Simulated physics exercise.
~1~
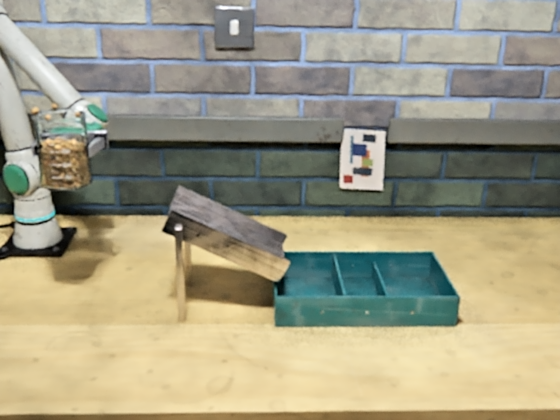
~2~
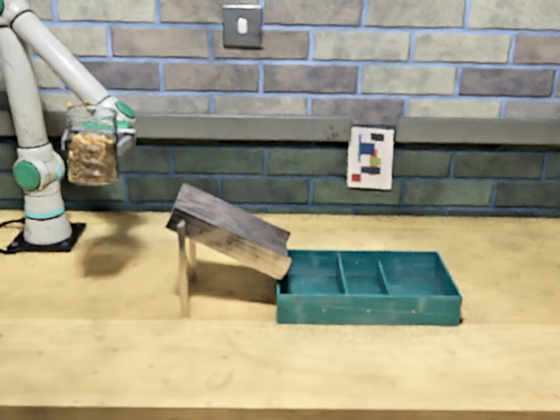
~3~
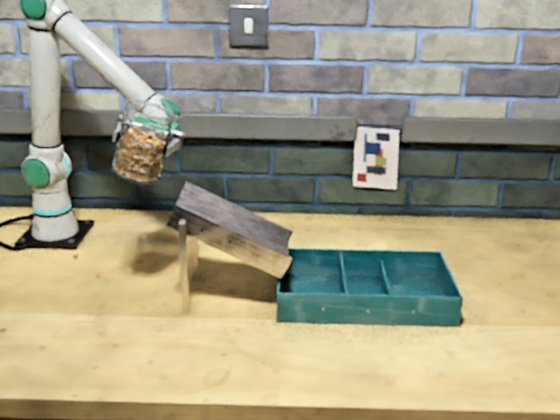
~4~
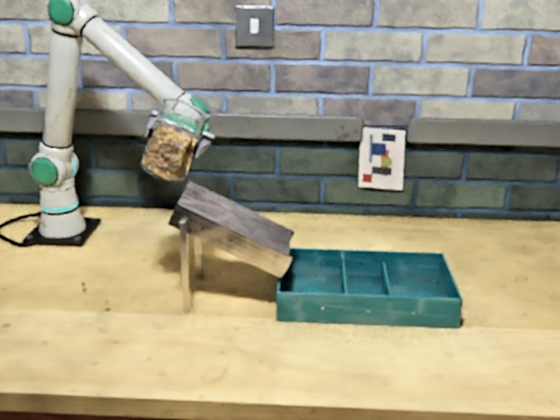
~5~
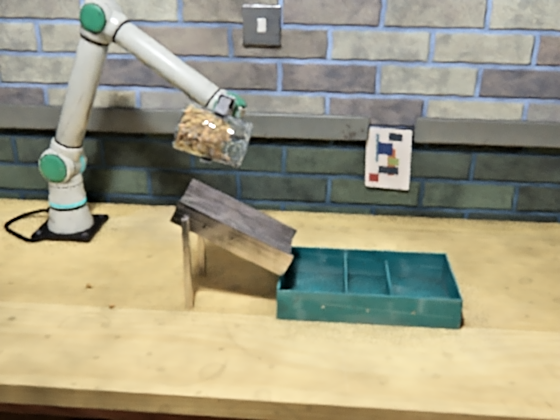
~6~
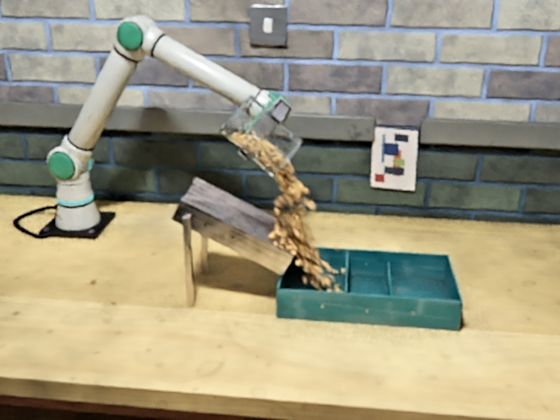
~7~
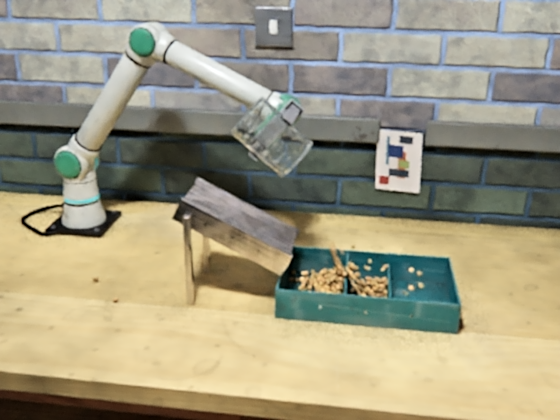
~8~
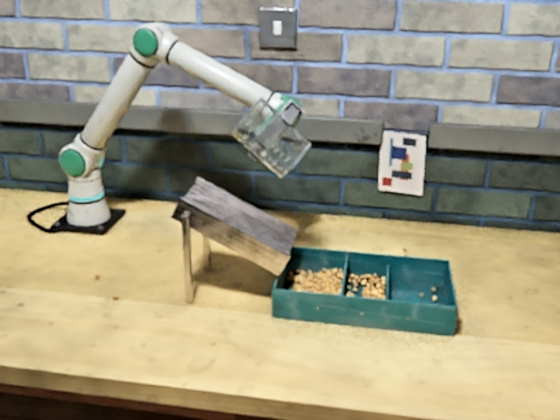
A white and green robot arm carried a clear container of chickpeas rightward and tipped it over a sloping wooden chute, spilling them into a teal divided box, where most settled in the left and middle sections and a few reached the right.
